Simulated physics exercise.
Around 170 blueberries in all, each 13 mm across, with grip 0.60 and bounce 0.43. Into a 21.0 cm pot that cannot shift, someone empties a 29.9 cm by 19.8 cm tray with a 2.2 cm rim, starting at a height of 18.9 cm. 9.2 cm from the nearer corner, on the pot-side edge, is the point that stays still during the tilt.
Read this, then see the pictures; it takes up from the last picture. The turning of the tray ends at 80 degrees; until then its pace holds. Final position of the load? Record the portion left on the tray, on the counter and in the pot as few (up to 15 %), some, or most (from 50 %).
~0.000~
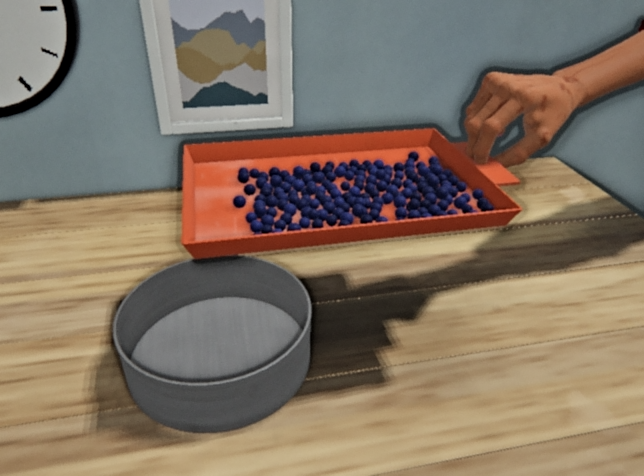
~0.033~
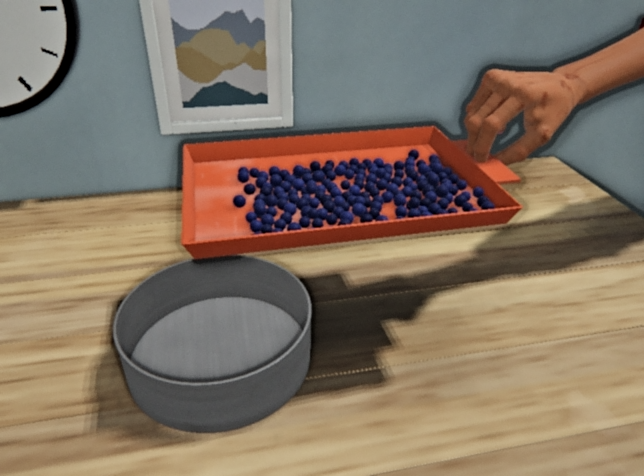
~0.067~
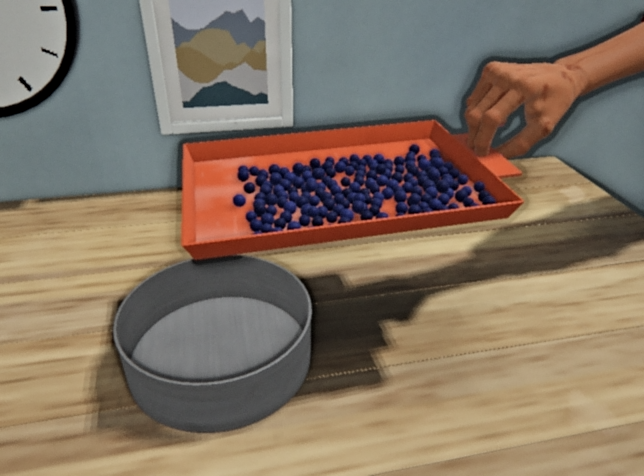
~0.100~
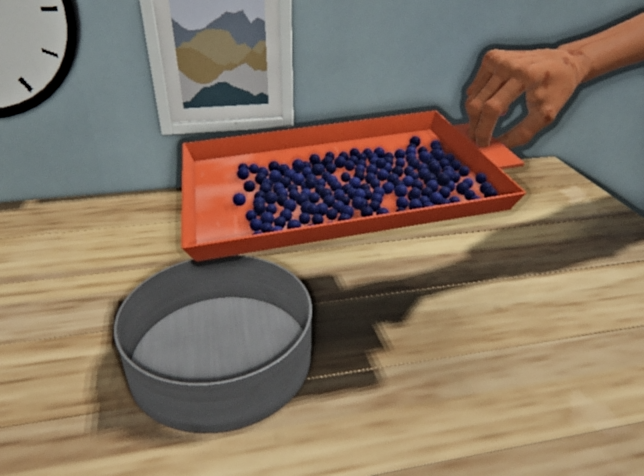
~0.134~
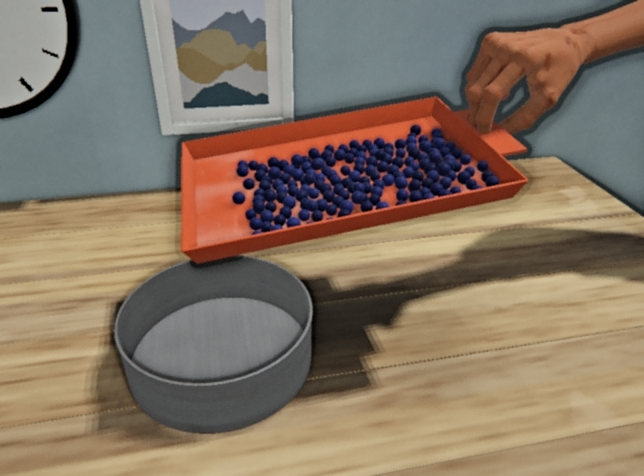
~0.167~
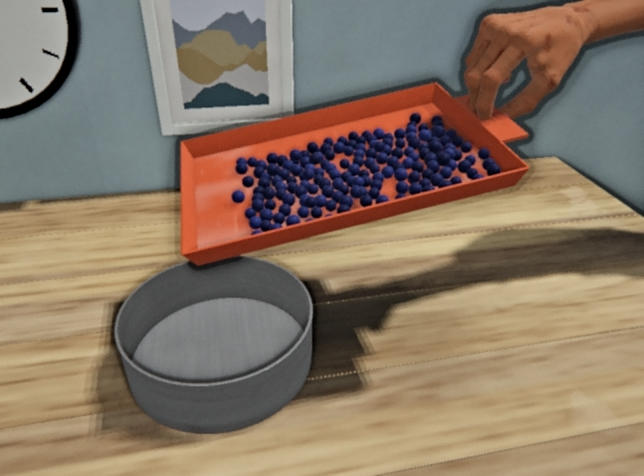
Result. Tray: Few; counter: Some; pot: Most.
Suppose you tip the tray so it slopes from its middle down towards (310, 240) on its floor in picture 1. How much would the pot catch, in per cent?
The share comes to about 70 in a hundred.
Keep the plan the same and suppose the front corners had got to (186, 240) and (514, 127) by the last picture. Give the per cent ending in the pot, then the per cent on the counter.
In the pot: 35 per cent; on the counter: 65 per cent.
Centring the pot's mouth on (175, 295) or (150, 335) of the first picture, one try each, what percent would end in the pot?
Try one: ~ 55 %; try two: ~ 100 %.
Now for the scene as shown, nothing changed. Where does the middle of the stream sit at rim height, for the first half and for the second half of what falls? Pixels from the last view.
Early half: About (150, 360); late half: (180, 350).
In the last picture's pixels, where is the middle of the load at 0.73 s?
Estimated centre of load: Around (205, 219).
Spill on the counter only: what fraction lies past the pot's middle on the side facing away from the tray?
That comes to roughly 100 percent.
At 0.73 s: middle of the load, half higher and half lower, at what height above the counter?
Roughly 22 centimetres, give or take.
After 0.50 s, tilt 44 degrees; the tray holds 100 %, the pot 0 %.
Then, at 0.73 s, tilt 67 degrees; the tray holds 90 %, the pot 0 %.
After 1.07 s, tilt 80 degrees; the tray holds 30 %, the pot 40 %.
By 2.5 s all is still; tray 0 %, counter 25 %, pot 75 %.
